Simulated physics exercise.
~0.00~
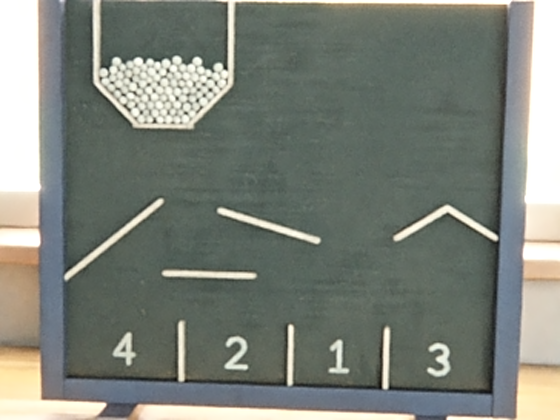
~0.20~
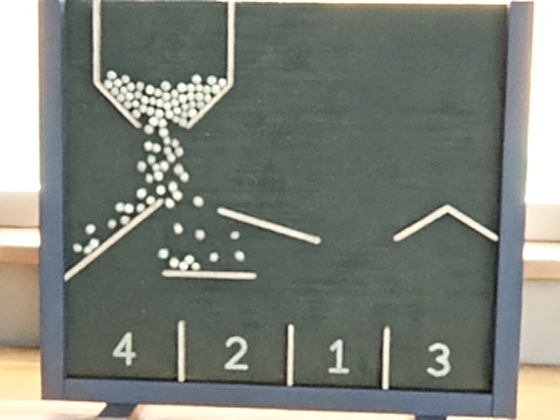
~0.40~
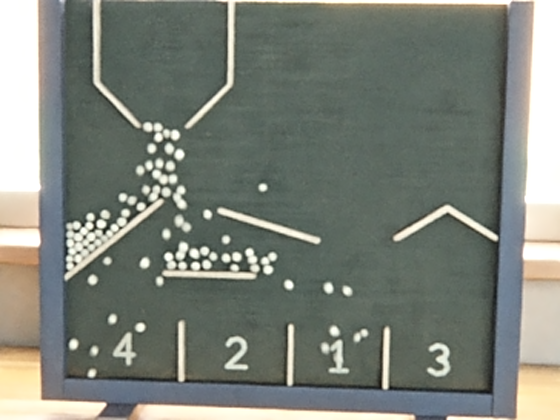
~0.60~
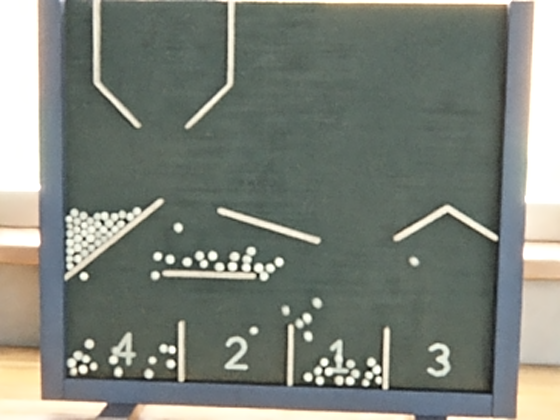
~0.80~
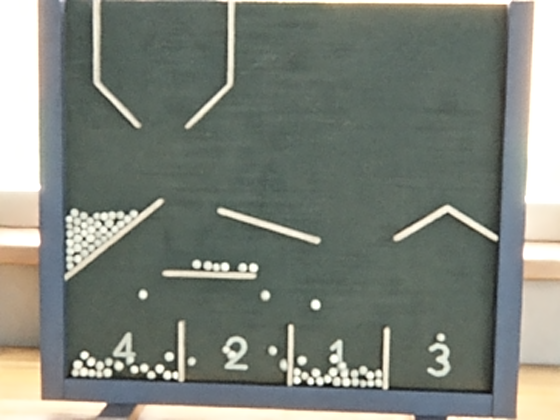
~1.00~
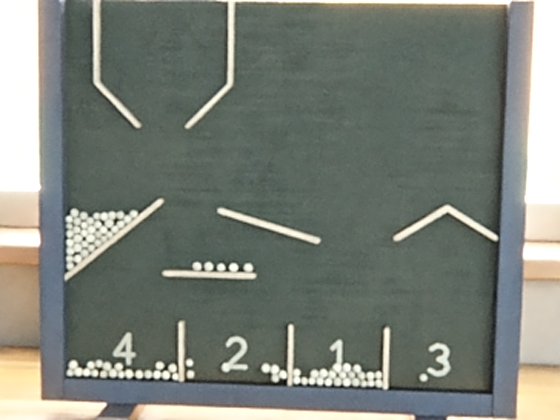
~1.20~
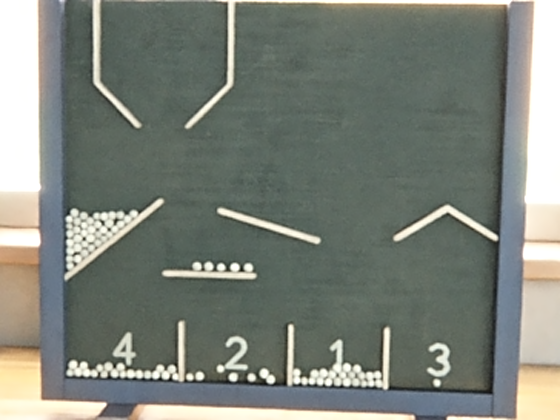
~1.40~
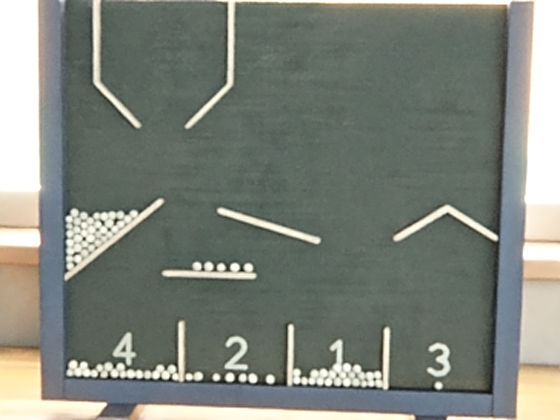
Dark framed board with white beads pouring from a hopper, bouncing off ledges into numbered bins, many staying heaped on the left ledge.
